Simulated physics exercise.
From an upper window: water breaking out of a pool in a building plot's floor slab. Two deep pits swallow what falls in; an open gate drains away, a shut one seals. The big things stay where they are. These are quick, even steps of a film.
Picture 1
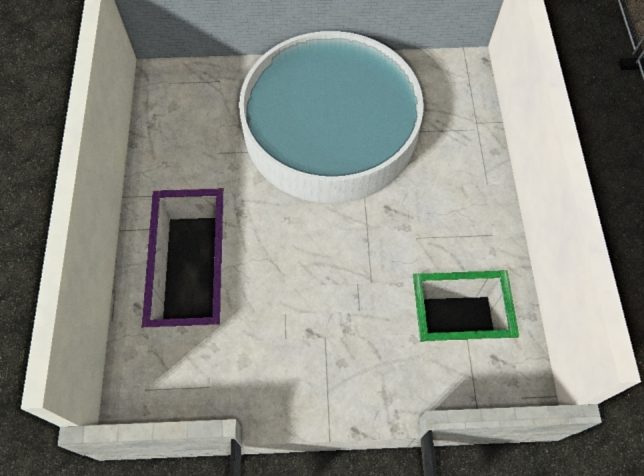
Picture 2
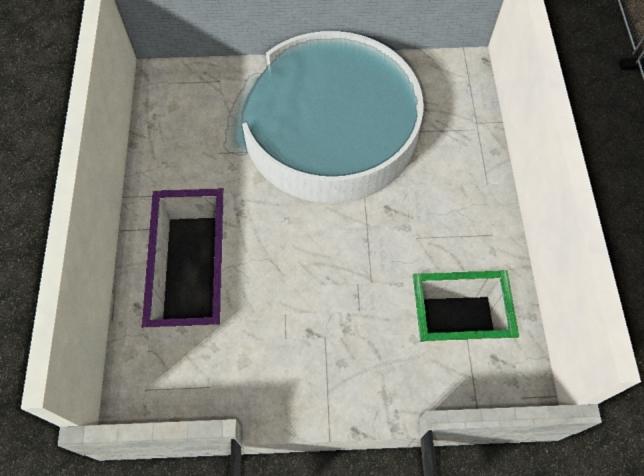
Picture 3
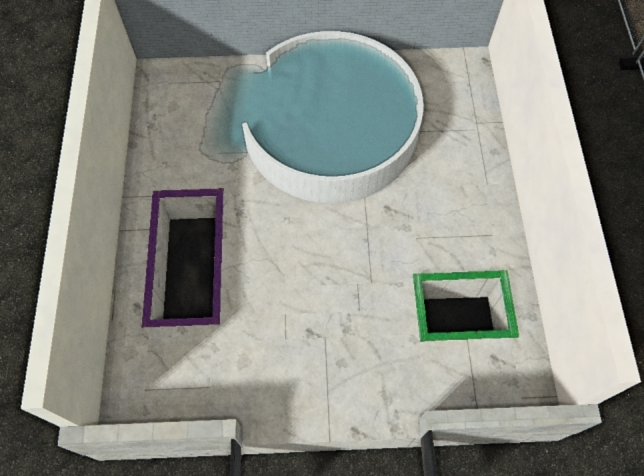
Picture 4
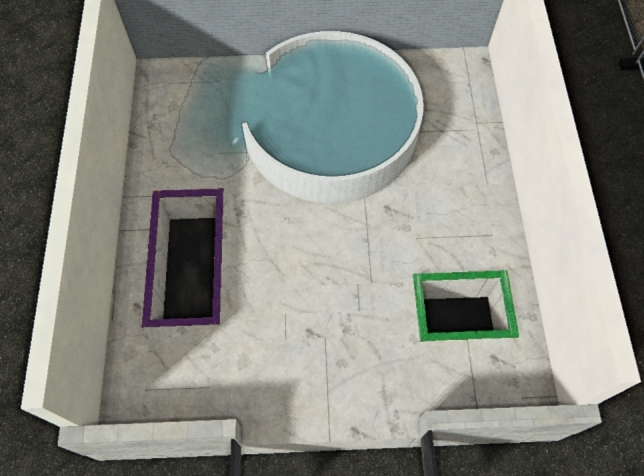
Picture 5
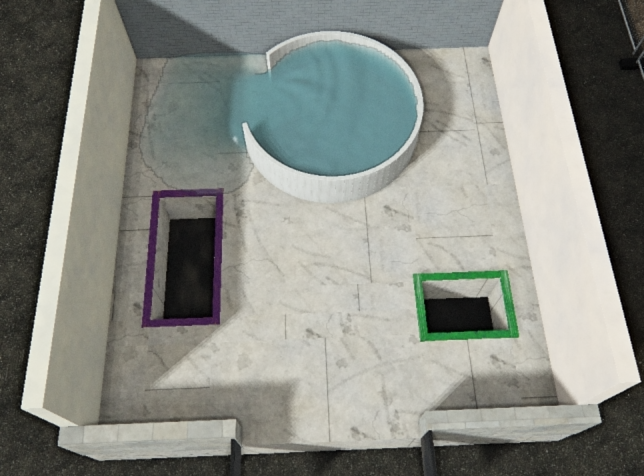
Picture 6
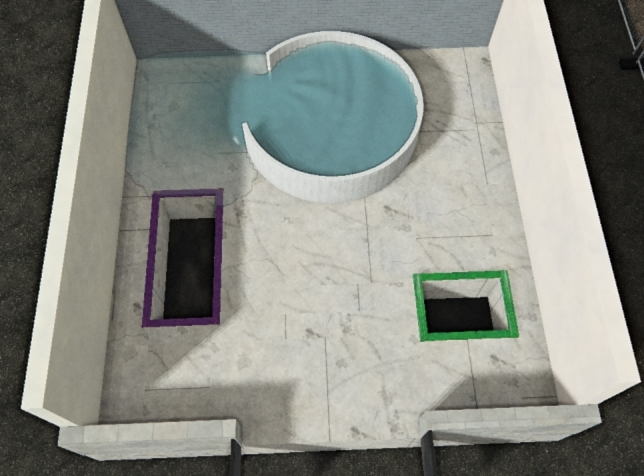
A round white-walled pool of blue-green water stands near the back wall of a pale marble-like floor slab enclosed by low walls, seen from above by a still camera. A purple-edged dark pit lies at left and a smaller green-edged one at right. A gap opens in the pool's left side, and water pours out, spreading leftward in a thin, widening sheet across the slab.
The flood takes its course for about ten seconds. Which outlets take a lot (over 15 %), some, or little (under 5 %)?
The gate takes less than 5 %; the purple pit takes more than 15 %; the green pit takes less than 5 %.
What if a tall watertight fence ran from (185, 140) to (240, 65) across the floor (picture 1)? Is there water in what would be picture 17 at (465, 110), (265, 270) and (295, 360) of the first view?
One after the other: Dry, wet, free of water.
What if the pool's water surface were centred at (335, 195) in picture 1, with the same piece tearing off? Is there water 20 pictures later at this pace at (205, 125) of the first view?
Verdict: Wet.
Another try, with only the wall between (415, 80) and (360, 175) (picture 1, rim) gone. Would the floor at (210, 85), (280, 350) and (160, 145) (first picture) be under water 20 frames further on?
In turn: Not flooded, no water, not flooded.
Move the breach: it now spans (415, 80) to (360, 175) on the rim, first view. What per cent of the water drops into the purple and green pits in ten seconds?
In per cent: Purple 8, green 35.
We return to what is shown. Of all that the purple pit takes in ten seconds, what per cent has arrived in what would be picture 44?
Close to 60 %.
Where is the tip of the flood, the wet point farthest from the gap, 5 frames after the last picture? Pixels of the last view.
Near (118, 249).
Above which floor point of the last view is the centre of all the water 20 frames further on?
At about (254, 132).
A moment on, water covers 20 % of the floor; the gate 0 %, the purple pit 0 %, the green pit 0 %.
Next, water covers 20 % of the floor; the gate 0 %, the purple pit 1 %, the green pit 0 %.
Then, water covers 30 % of the floor; the gate 0 %, the purple pit 10 %, the green pit 0 %.
Later, water covers 60 % of the floor; the gate 0 %, the purple pit 27 %, the green pit 0 %.
In the end, water covers 90 % of the floor; the gate 1 %, the purple pit 43 %, the green pit 0 %.
